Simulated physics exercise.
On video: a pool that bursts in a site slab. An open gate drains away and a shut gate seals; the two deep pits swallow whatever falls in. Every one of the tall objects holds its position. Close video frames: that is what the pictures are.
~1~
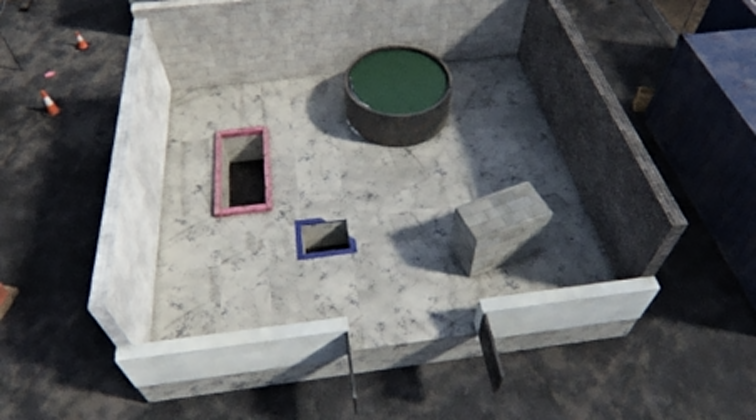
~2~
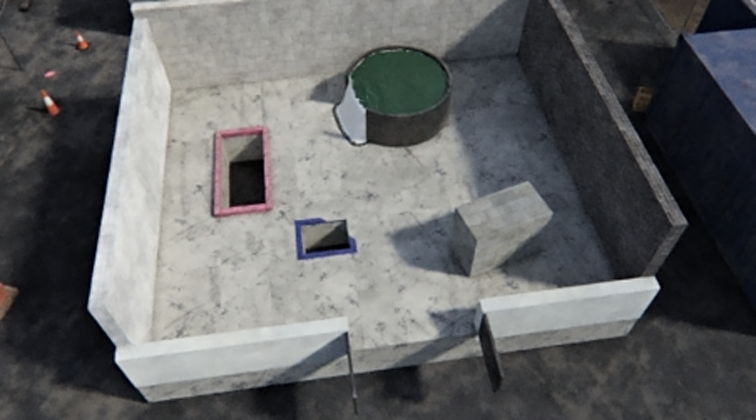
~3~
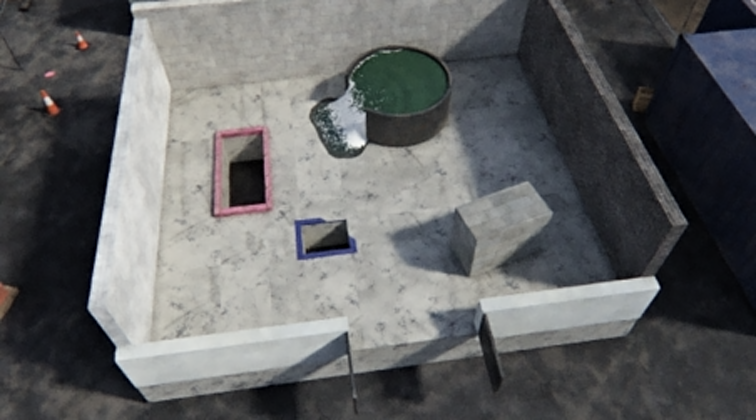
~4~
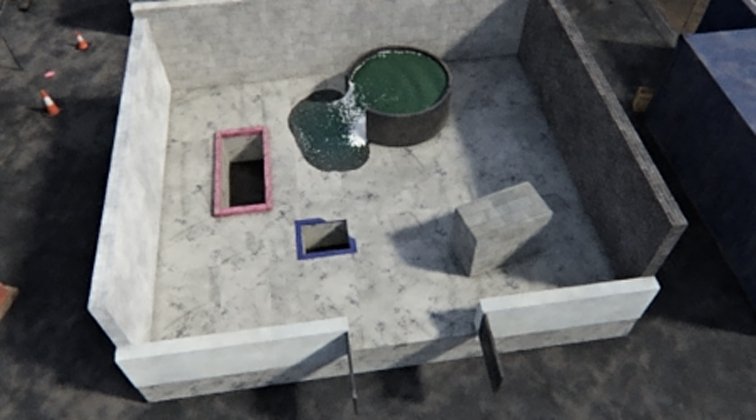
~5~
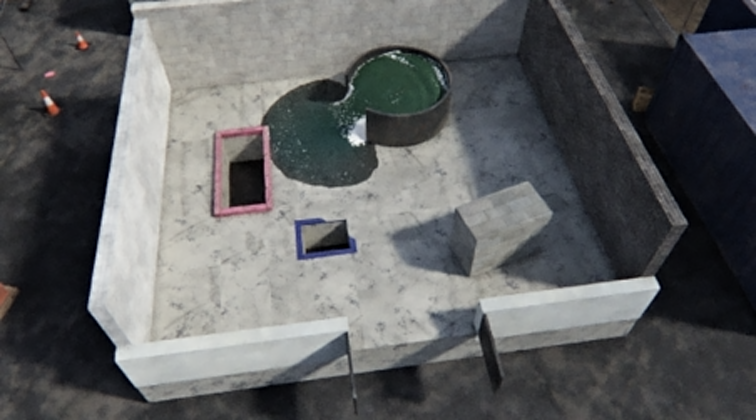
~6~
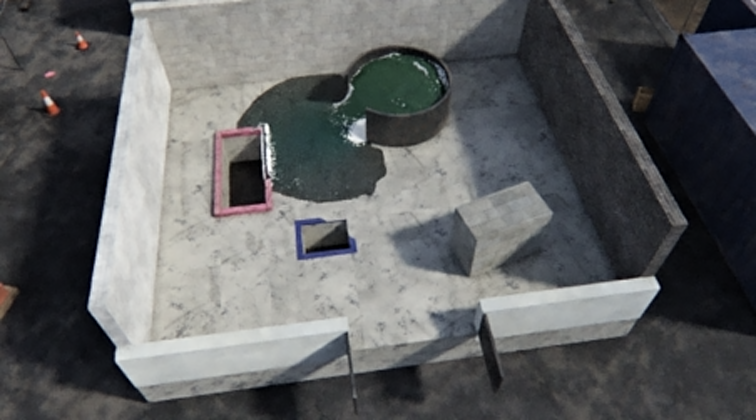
On a walled concrete slab, green water bursts from a round tank and spreads left to the pink-edged opening.
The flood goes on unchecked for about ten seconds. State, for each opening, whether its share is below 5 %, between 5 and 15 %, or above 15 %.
The gate carries off beneath five per cent, the pink pit carries off upward of fifteen per cent, the blue pit carries off five to fifteen per cent.
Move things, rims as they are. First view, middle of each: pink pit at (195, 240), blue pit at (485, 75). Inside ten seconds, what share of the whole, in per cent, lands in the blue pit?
Roughly, in per cent: Blue 0.
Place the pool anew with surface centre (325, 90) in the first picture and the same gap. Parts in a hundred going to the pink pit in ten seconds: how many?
The pink pit takes 45 per cent.
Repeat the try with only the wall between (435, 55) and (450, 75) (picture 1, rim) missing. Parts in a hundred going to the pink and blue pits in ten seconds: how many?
The pink pit takes 0 per cent and the blue pit 6 per cent.
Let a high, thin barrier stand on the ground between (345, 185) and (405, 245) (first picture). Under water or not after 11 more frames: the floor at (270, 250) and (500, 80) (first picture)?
In that order: Awash, dry.
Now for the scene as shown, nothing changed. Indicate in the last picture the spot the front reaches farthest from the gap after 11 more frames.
The farthest wet point should be near (204, 339).
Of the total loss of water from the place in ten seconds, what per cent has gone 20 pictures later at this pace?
Roughly 70 percent.
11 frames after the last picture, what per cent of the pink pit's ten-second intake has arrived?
About 55 per cent.
A moment on, water covers 25 % of the floor; the gate 0 %, the pink pit 9 %, the blue pit 0 %.
Next, water covers 30 % of the floor; the gate 0 %, the pink pit 19 %, the blue pit 1 %.
Then, water covers 35 % of the floor; the gate 0 %, the pink pit 27 %, the blue pit 2 %.
Later, water covers 45 % of the floor; the gate 0 %, the pink pit 33 %, the blue pit 5 %.
In the end, water covers 60 % of the floor; the gate 2 %, the pink pit 33 %, the blue pit 9 %.
